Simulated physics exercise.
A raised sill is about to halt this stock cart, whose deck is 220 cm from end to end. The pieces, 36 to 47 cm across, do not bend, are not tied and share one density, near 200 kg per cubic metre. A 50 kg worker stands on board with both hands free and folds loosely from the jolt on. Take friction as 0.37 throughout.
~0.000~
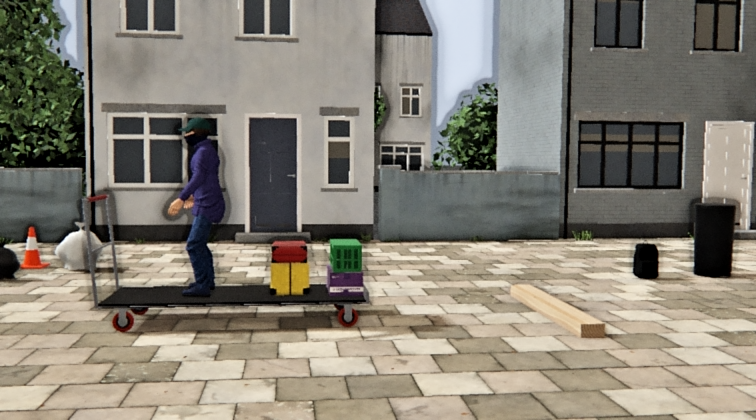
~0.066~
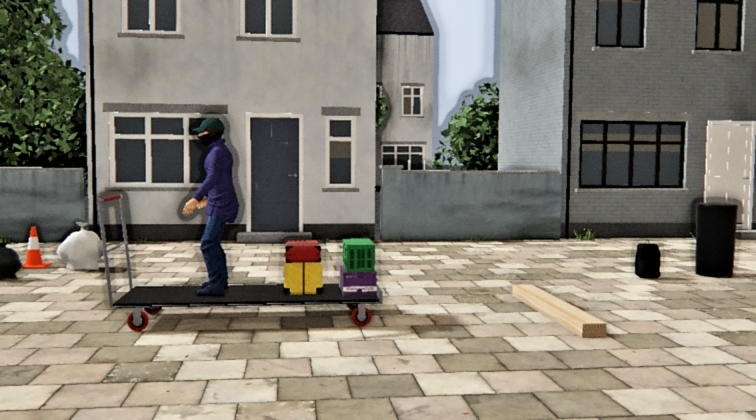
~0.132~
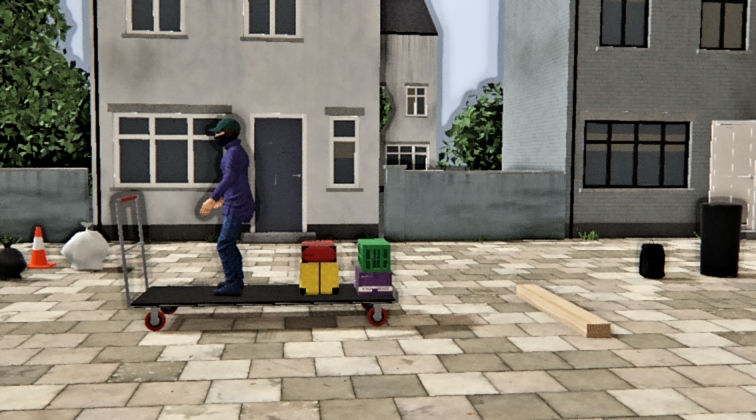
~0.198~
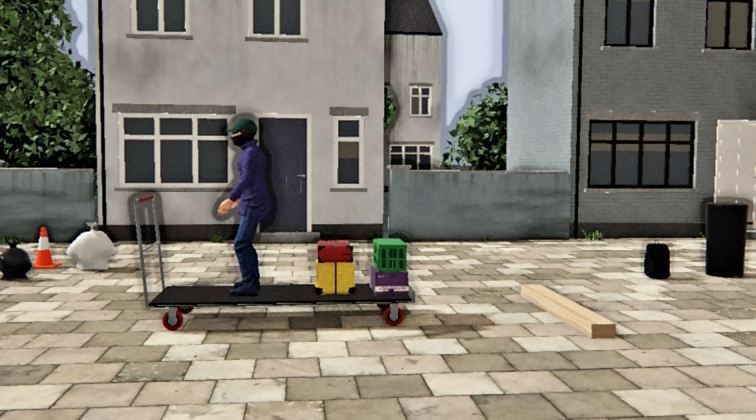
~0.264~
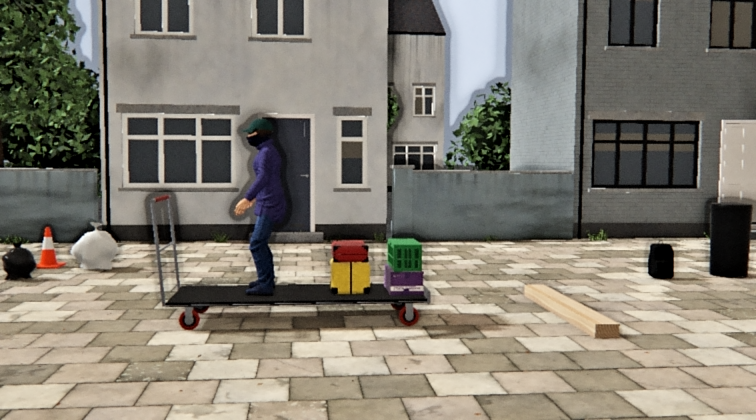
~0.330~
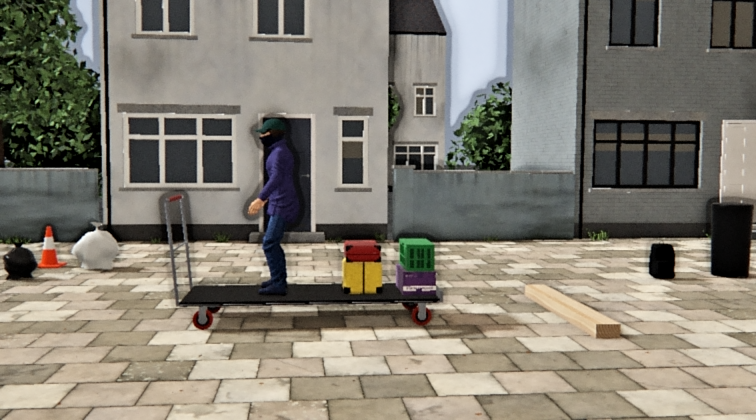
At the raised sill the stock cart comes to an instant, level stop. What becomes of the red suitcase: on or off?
The red suitcase stays aboard.
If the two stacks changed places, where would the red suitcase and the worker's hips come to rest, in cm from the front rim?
Then red 70 past, hips 90 behind.
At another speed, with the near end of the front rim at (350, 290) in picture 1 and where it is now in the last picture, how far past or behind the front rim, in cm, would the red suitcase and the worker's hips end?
Then red 40 past, hips 50 behind.
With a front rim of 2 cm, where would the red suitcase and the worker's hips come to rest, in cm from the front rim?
Then red 20 behind, hips 90 behind.
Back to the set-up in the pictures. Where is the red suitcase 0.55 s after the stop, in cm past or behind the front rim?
About 20 cm behind the rim.
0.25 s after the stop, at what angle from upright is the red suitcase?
It is tilted some 0°.
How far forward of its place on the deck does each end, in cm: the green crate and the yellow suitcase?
Green 90, yellow 15.
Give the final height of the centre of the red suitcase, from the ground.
Roughly 60 cm above it.
The wheels strike at 1.12 s.
After 1.67 s the red suitcase is 21 cm behind the rim, tilted 20°, near (545, 253) in the last picture's view.
After 2.12 s the red suitcase is 20 cm behind the rim, tilted 15°, near (545, 254) in the last picture's view.
At rest, 2.9 s, past the rim, green crate; behind it, yellow suitcase, red suitcase, purple parcel and the worker's hips.
